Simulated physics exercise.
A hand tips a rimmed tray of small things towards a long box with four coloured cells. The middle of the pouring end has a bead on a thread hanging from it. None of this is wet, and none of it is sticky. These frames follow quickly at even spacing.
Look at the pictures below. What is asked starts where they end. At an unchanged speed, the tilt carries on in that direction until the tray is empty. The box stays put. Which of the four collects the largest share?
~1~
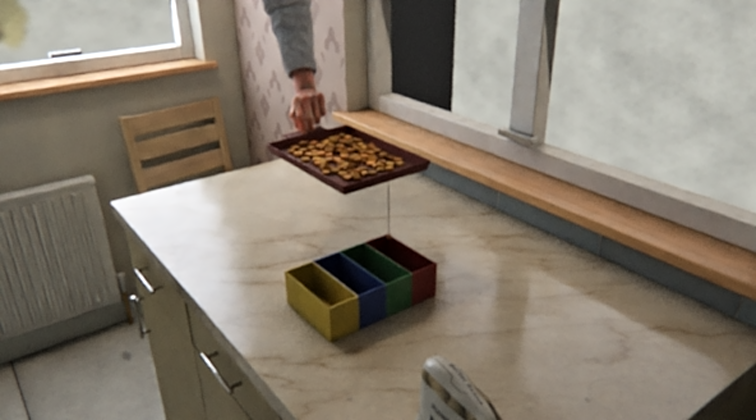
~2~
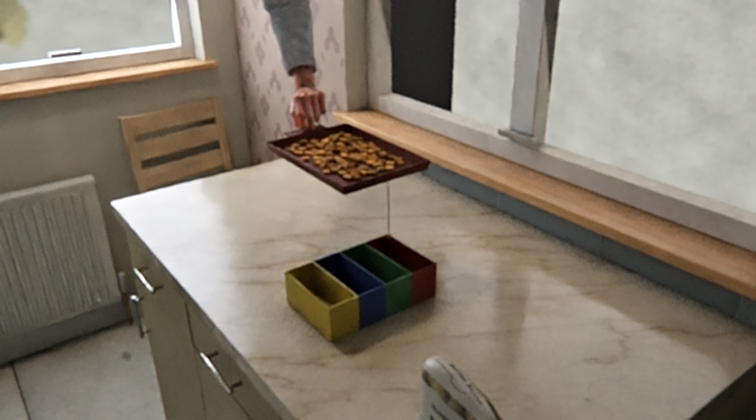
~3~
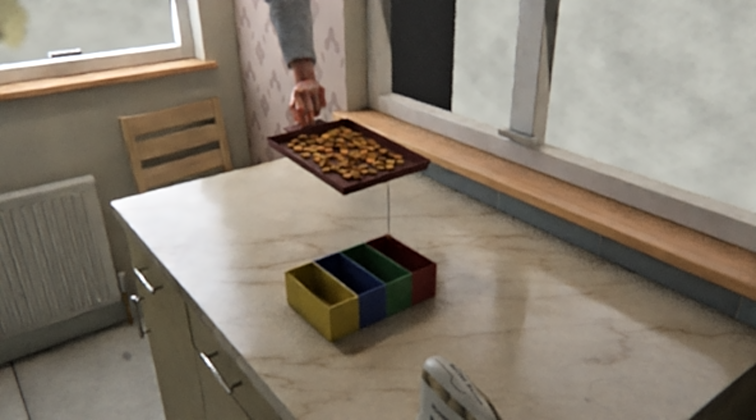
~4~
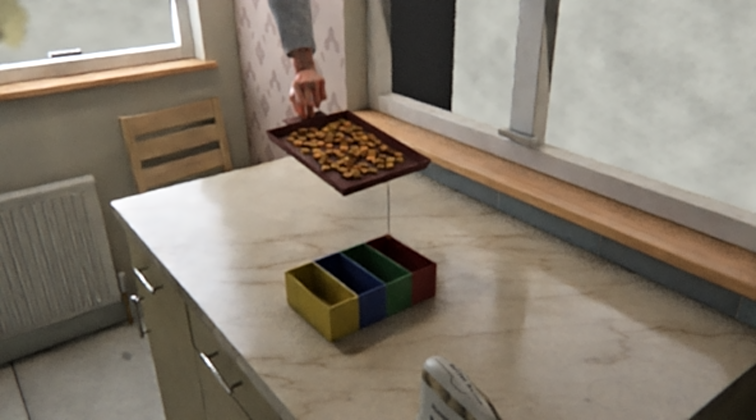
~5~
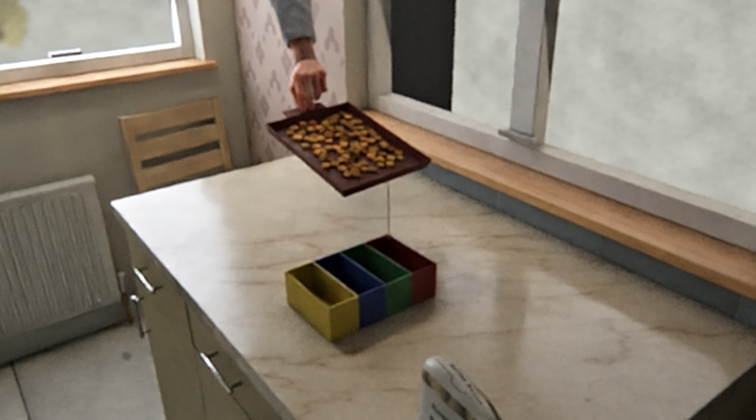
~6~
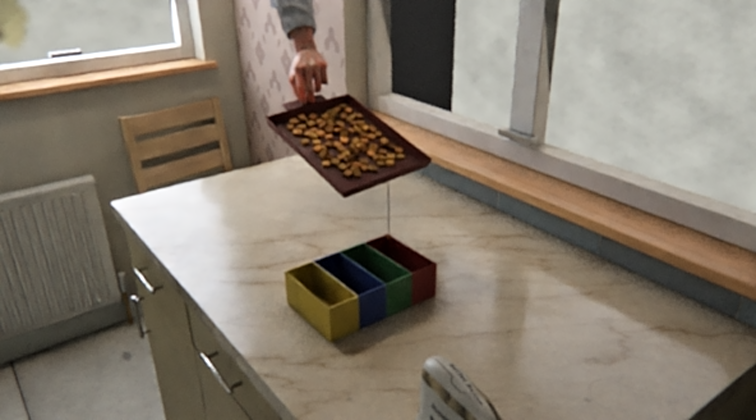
The green one.
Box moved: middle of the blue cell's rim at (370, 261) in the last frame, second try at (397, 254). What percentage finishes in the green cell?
About 30 per cent, then about 10 per cent.
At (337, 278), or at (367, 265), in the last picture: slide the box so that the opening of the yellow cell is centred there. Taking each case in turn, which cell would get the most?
First try: The cell in blue; second try: The yellow cell.
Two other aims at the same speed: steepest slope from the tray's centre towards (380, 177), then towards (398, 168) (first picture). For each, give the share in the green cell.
Respectively 30 % and 0 %.
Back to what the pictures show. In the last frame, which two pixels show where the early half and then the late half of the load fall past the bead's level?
The leading part at (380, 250), the rest of it at (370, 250).
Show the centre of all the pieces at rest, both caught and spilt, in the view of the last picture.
Once it all stops, the middle lies near (380, 292).
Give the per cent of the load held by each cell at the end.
Yellow cell: Roughly 0; blue cell: Roughly 20; green cell: Roughly 50; red cell: Roughly 20.
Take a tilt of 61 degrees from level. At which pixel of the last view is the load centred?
In the last view the centre sits at roughly (369, 172).
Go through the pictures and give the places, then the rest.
The first picture shows corners of the pouring end at (344, 185) and (427, 160), level; middle of the load at (344, 157), cereal squares; bead on its thread at (389, 237); yellow cell at (344, 316); blue cell at (372, 304); green cell at (399, 292); red cell at (424, 281).
The second picture shows corners of the pouring end at (344, 185) and (427, 160), level; middle of the load at (344, 156).
The third picture shows corners of the pouring end at (344, 186) and (427, 160), tipped barely, lowest at the left corner; middle of the load at (344, 153).
The fourth picture shows corners of the pouring end at (344, 187) and (428, 159), tipped a little, lowest at the left corner; middle of the load at (344, 149).
The fifth picture shows corners of the pouring end at (344, 188) and (428, 159), tipped a little, lowest at the left corner; middle of the load at (344, 145).
The sixth picture shows corners of the pouring end at (345, 190) and (428, 158), tipped clearly, lowest at the left corner; middle of the load at (344, 141); yellow cell at (344, 316); blue cell at (372, 304); green cell at (399, 292); red cell at (424, 281).
Soon after the last picture, tray tipped steeply; nearly all on the tray; a stray few falling or outside the box.
A little later, tray tipped past a quarter turn; about a quarter on the tray; about a quarter in the green cell; about a quarter in the red cell; a small part in the blue cell; about a quarter falling or outside the box.
Later still, tray tipped past a quarter turn; about half in the green cell; about a quarter in the red cell; about a quarter in the blue cell; a small part falling or outside the box.
At rest, tray tipped past a quarter turn; about half in the green cell; about a quarter in the red cell; about a quarter in the blue cell; none in the yellow cell; a small part outside the box.
